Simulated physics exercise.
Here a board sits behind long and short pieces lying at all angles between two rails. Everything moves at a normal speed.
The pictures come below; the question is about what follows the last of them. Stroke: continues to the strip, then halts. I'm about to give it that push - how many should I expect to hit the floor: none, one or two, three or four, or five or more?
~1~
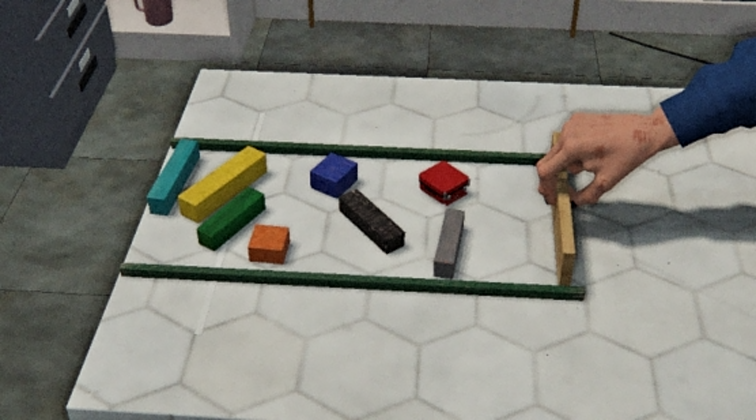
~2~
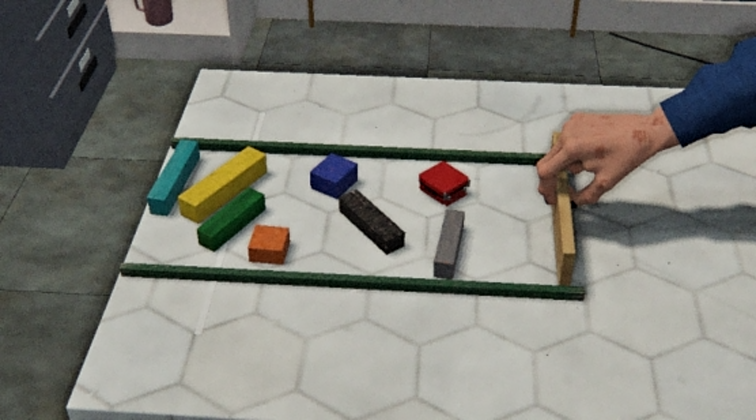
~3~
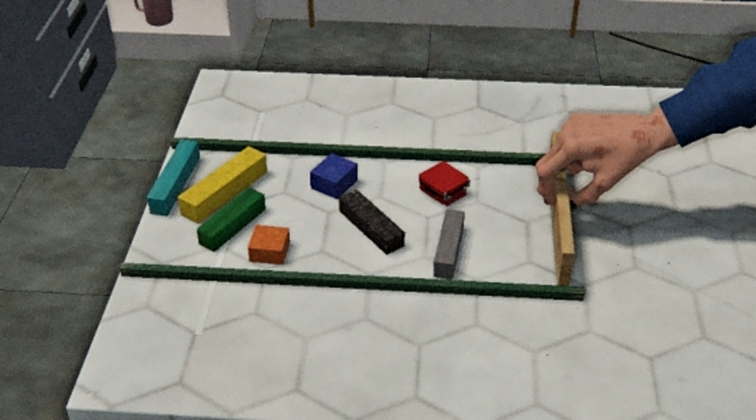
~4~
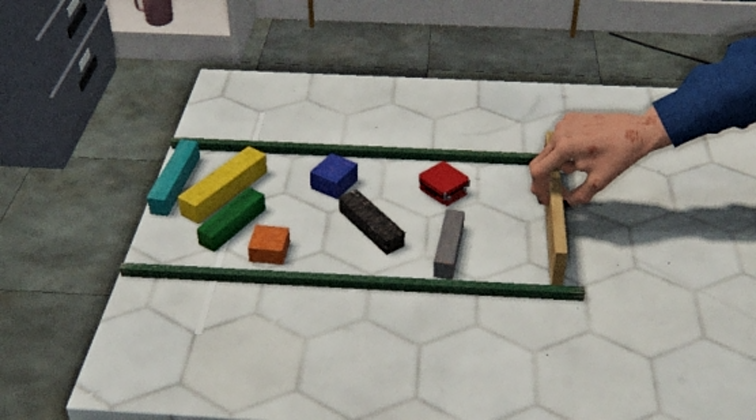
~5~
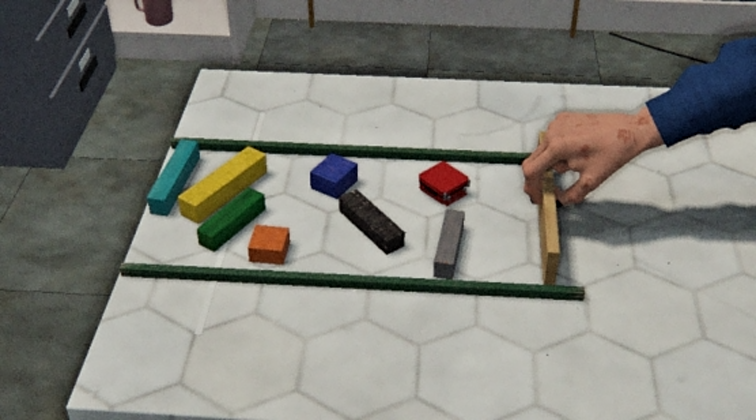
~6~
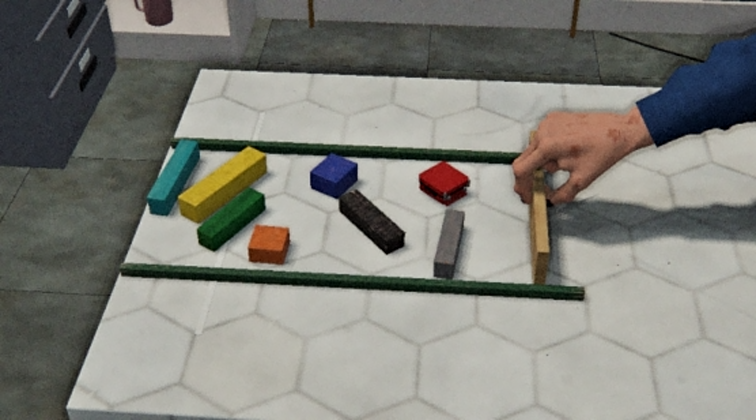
Expect one or two.
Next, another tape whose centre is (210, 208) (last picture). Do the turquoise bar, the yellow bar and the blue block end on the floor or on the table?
One by one: The turquoise bar topples, the yellow bar topples, the blue block holds its spot.
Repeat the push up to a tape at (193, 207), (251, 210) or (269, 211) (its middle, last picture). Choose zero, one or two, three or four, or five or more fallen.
Result per tape, as listed: Three or four; no fall at all; none at all.
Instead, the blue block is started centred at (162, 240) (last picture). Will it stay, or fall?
That blue block heads down.
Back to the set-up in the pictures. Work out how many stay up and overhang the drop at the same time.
The count is 1.
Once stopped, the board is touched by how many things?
2 end up touching it.
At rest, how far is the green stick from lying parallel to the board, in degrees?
Near 10 degrees.
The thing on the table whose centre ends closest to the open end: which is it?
Yellow bar.
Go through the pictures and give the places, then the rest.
Turquoise bar (174, 176); yellow bar (224, 184); green stick (232, 218); board (561, 206); tape (235, 209), in the first frame.
Yellow bar (224, 184); orange block (269, 245), in the second frame.
Green stick (232, 219); board (560, 206), in the third frame.
Turquoise bar (175, 177); blue block (334, 176), in the fourth frame.
Yellow bar (224, 184); grey bar (449, 244), in the fifth frame.
Turquoise bar (175, 177); yellow bar (224, 184); green stick (232, 219); board (537, 205); tape (235, 209), in the sixth frame.
Soon after, none off yet; turquoise bar at rest near (175, 177); yellow bar at rest near (224, 184); green stick at rest near (232, 219).
At rest, the number that fall off is one or two; fallen, turquoise bar.
